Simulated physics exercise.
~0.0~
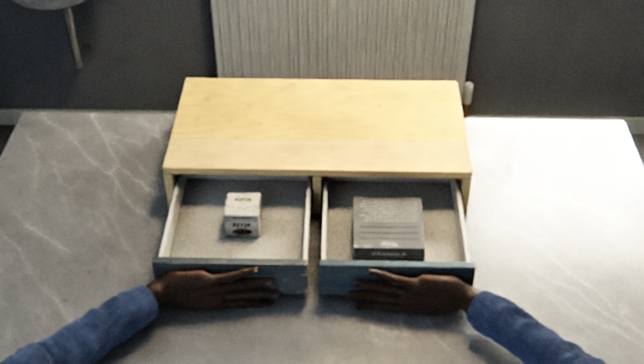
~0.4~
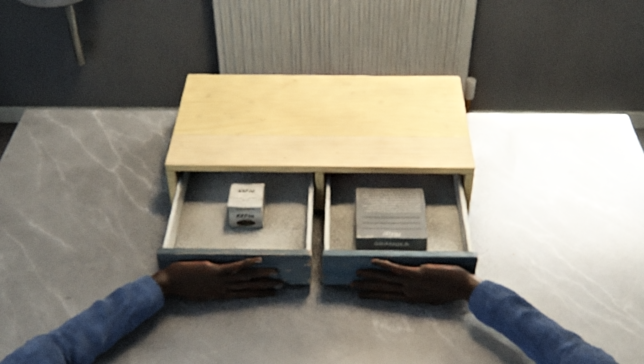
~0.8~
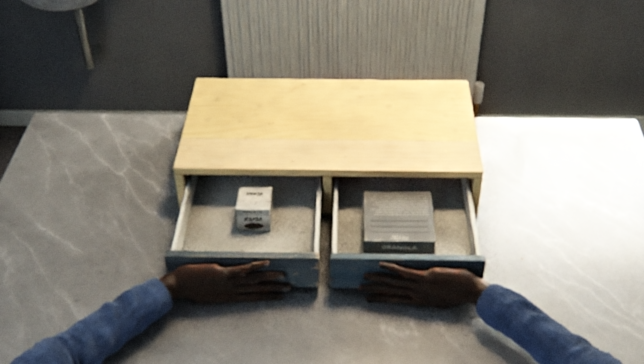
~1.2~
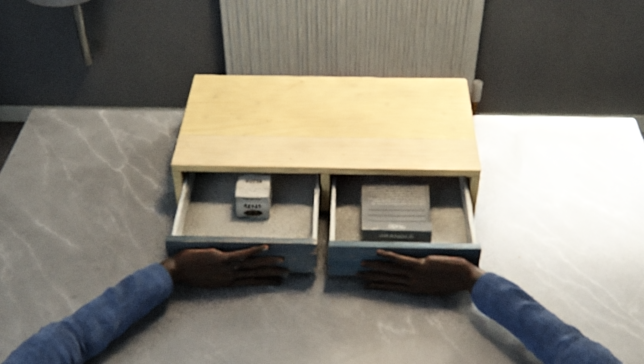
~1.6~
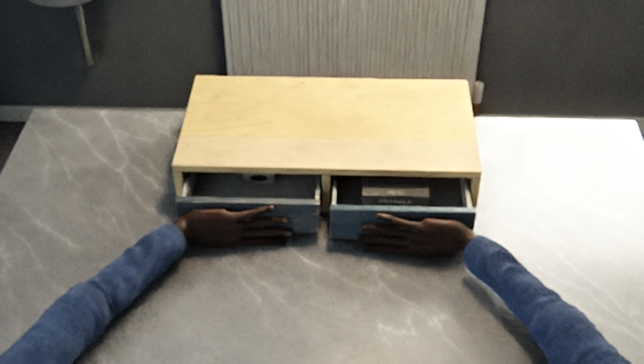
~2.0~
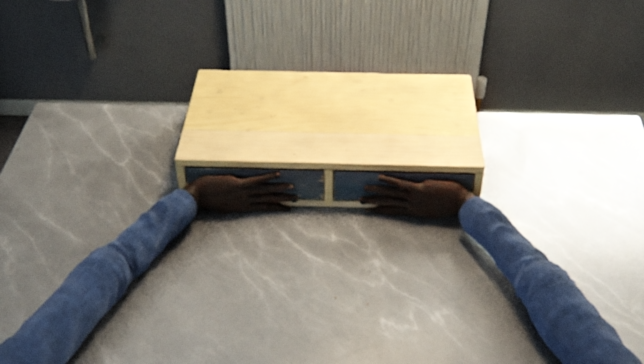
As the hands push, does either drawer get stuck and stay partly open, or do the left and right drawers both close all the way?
Both drawers close all the way. The left and the right each end up flush with the front of the chest, with the carton and the packet out of sight.
